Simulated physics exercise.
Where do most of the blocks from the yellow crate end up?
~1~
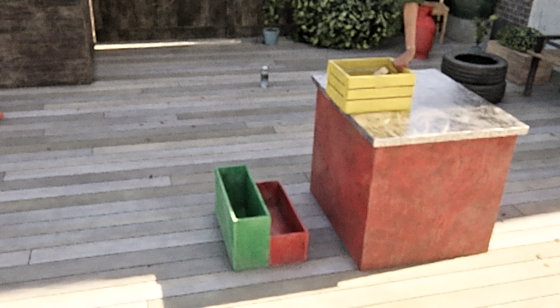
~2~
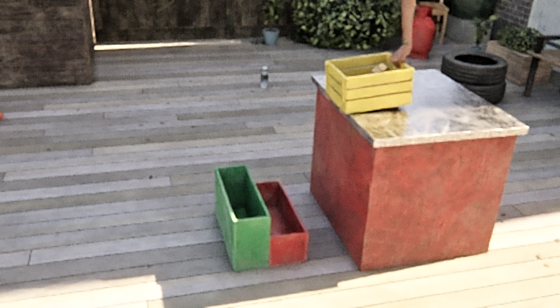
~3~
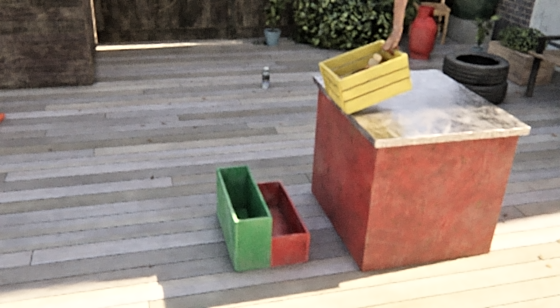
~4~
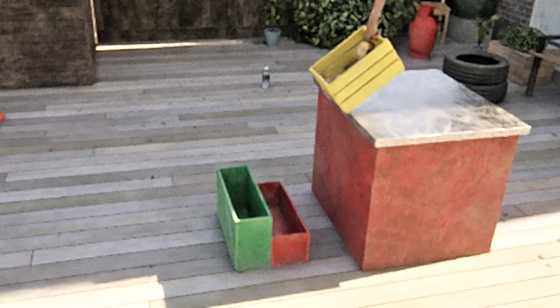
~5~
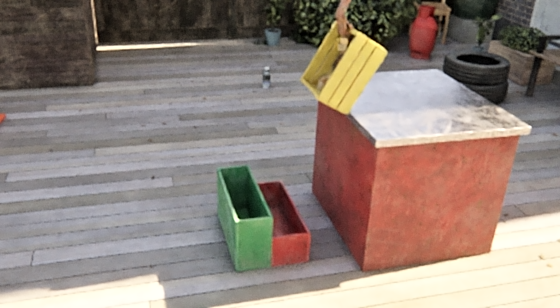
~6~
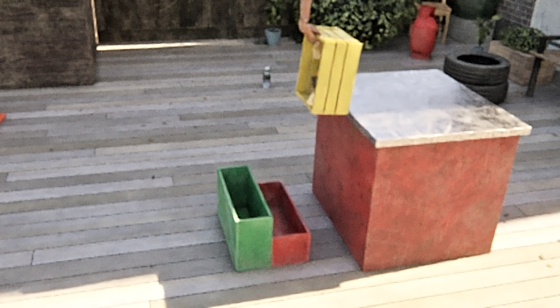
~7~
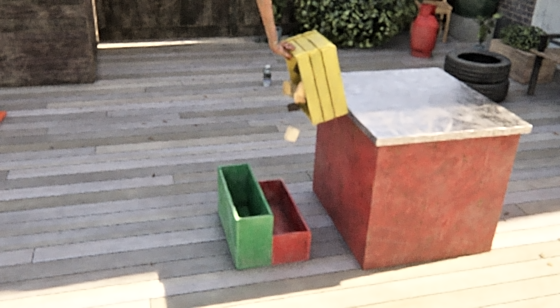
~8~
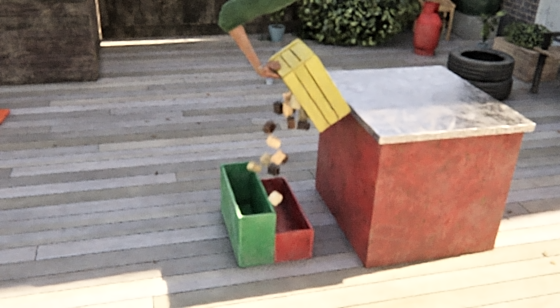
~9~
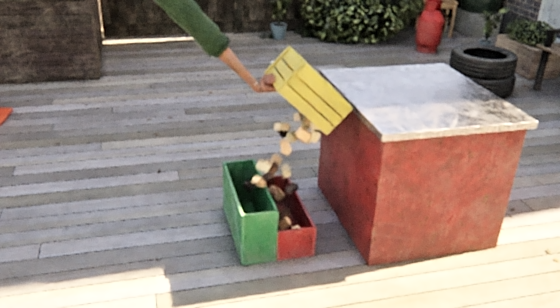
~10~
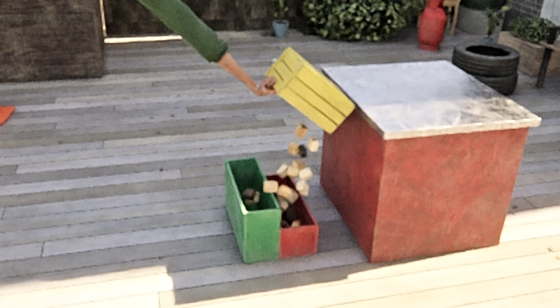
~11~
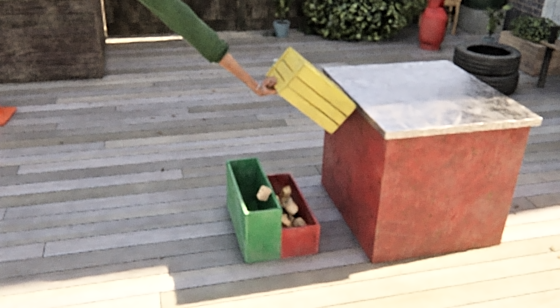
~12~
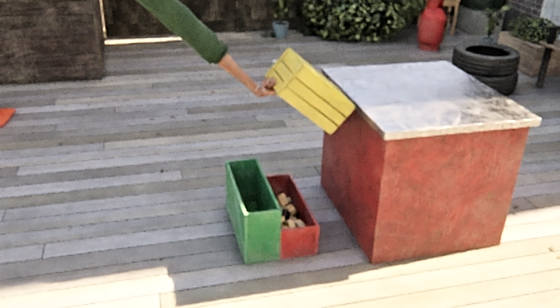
Most of them end up in the red tote, the one closer to the bench.
